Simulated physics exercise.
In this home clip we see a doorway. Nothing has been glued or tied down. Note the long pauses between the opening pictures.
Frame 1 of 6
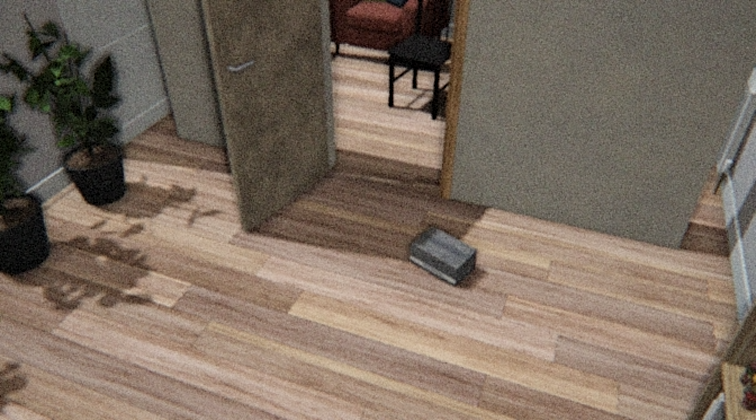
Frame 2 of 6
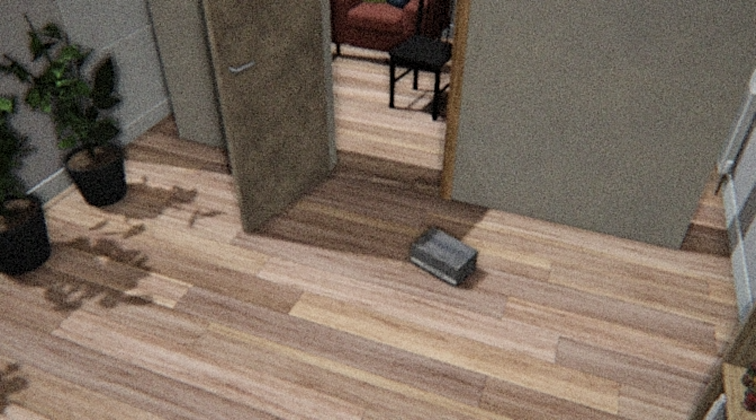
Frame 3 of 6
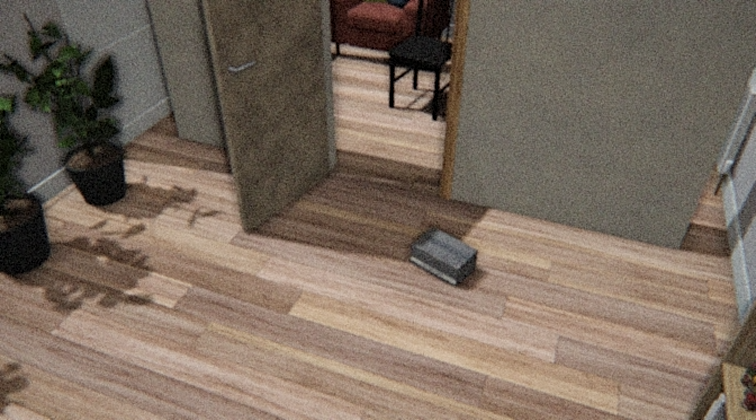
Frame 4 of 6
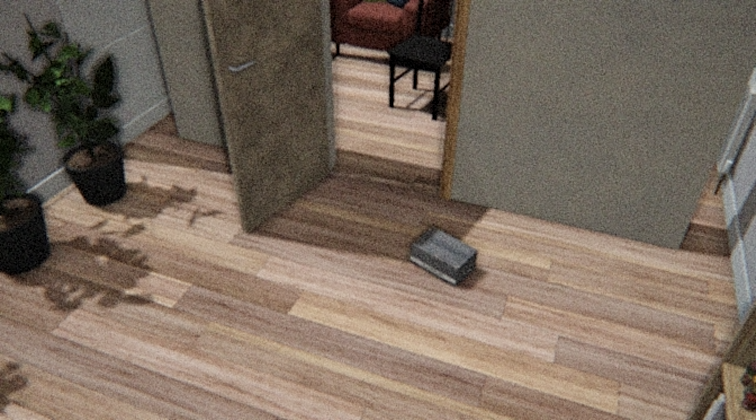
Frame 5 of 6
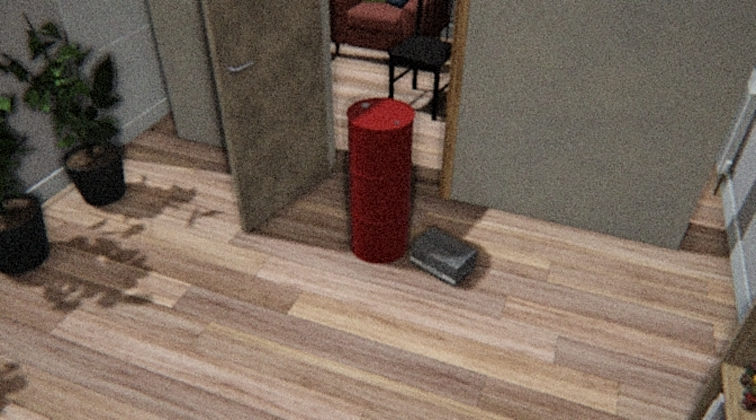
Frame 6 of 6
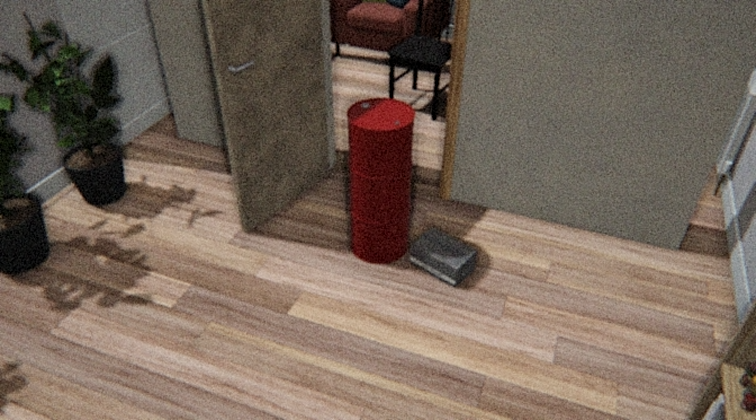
The clip opens on a wide-open door, with potted plants to the left and a small grey parcel on the wooden floor, all of it still. A red drum then appears abruptly in front of the doorway, just left of the parcel, and stands there while the door and parcel stay motionless.
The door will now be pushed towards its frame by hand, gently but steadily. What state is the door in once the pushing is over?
The door is stuck partway open.
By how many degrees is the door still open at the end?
The answer is roughly 55°.
Then, 0.70 s after the last picture, open by 89°.
Then, 1.20 s after the last picture, open by 69°.
At rest, open by 57°; both in place. Seen from the same camera at the end, red drum near (380, 184).
